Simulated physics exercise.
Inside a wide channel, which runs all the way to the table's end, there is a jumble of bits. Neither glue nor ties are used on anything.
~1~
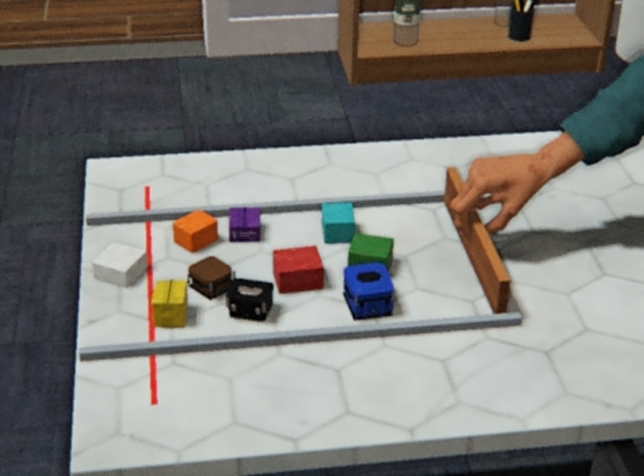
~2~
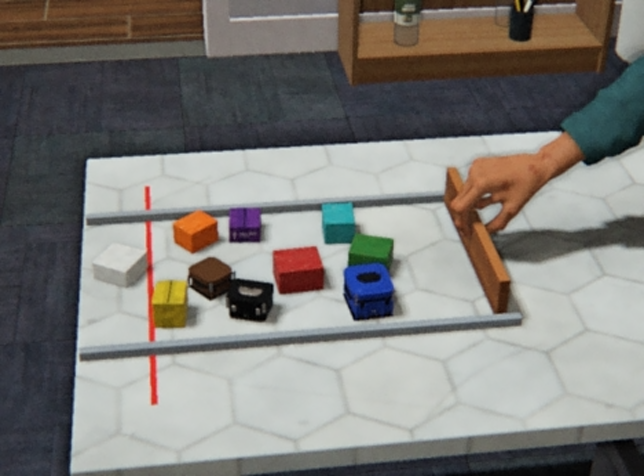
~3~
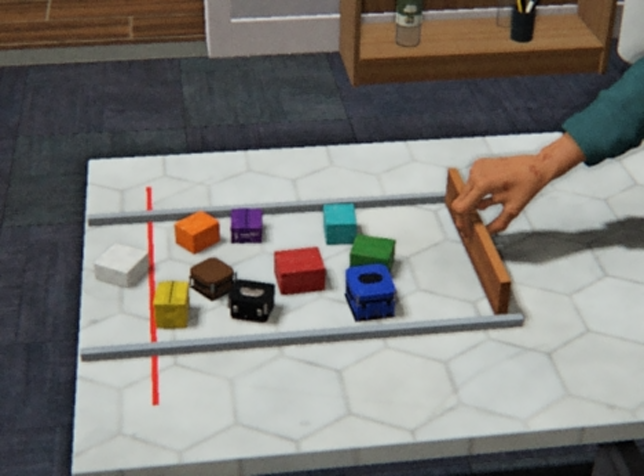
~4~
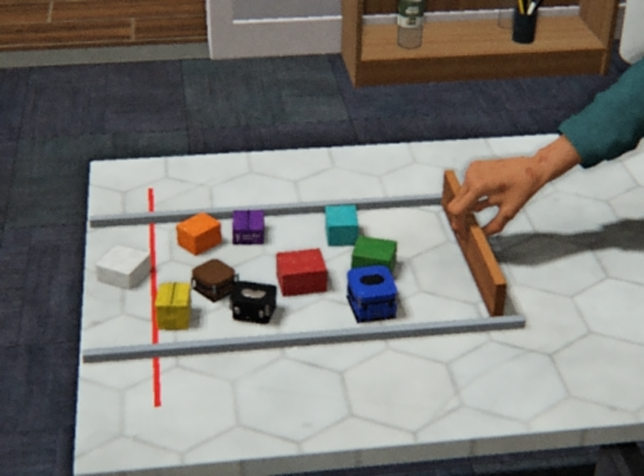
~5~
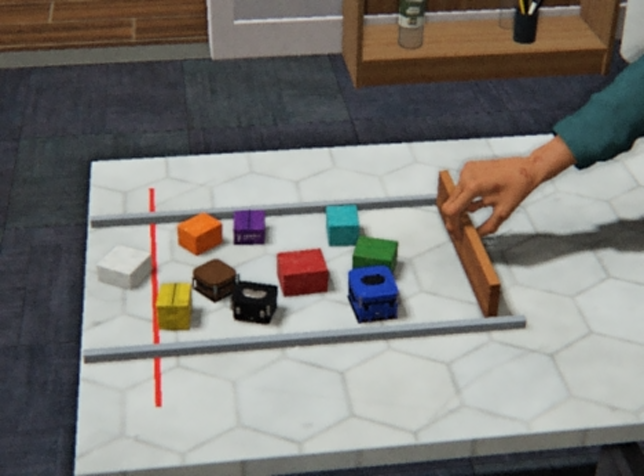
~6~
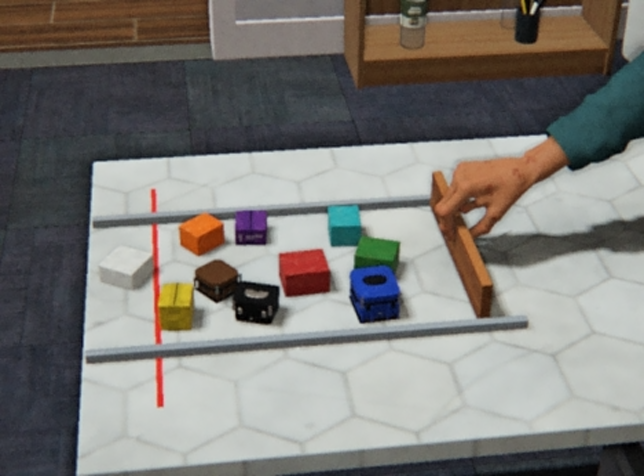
On a pale hexagon-tiled table in a dark-carpeted room, seen from above at an angle, two grey rails form a wide channel crossed by a red line. White, yellow, orange, brown, purple and black blocks and boxes sit towards the left, with red, teal, green and blue ones further right. A hand slides a wooden board slightly left, touching none of them, while the view shifts faintly.
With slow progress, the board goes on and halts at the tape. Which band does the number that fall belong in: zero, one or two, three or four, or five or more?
It belongs in the three or four band.
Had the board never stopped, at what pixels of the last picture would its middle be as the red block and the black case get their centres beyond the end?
Estimated middle: (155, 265), and (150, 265) for the other.
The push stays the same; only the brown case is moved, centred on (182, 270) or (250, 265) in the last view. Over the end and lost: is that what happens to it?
First: Safe; second: Safe.
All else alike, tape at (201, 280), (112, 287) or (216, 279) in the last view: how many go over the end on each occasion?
0, 7, 0.
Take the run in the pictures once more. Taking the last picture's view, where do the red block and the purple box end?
The red block settles near (91, 289); as for the purple box, near (108, 237).
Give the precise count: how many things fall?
Total count: 3.
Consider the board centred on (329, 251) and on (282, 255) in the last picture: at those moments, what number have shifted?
At the first point the count is 4, at the second it's 8.
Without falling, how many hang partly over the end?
The number overhanging is 3.
Early on, none off yet; white block at rest near (127, 267); yellow box at rest near (177, 307); orange block at rest near (202, 234).
A while later, none off yet; white block at rest near (127, 267); yellow box at rest near (177, 307); orange block travelled a little near (189, 235).
Further along, none off yet; white block travelled a little near (107, 264); yellow box travelled well along near (104, 313); orange block travelled well along near (118, 235).
Finally, the number that fall off is three or four; lost, brown case, orange block and yellow box.
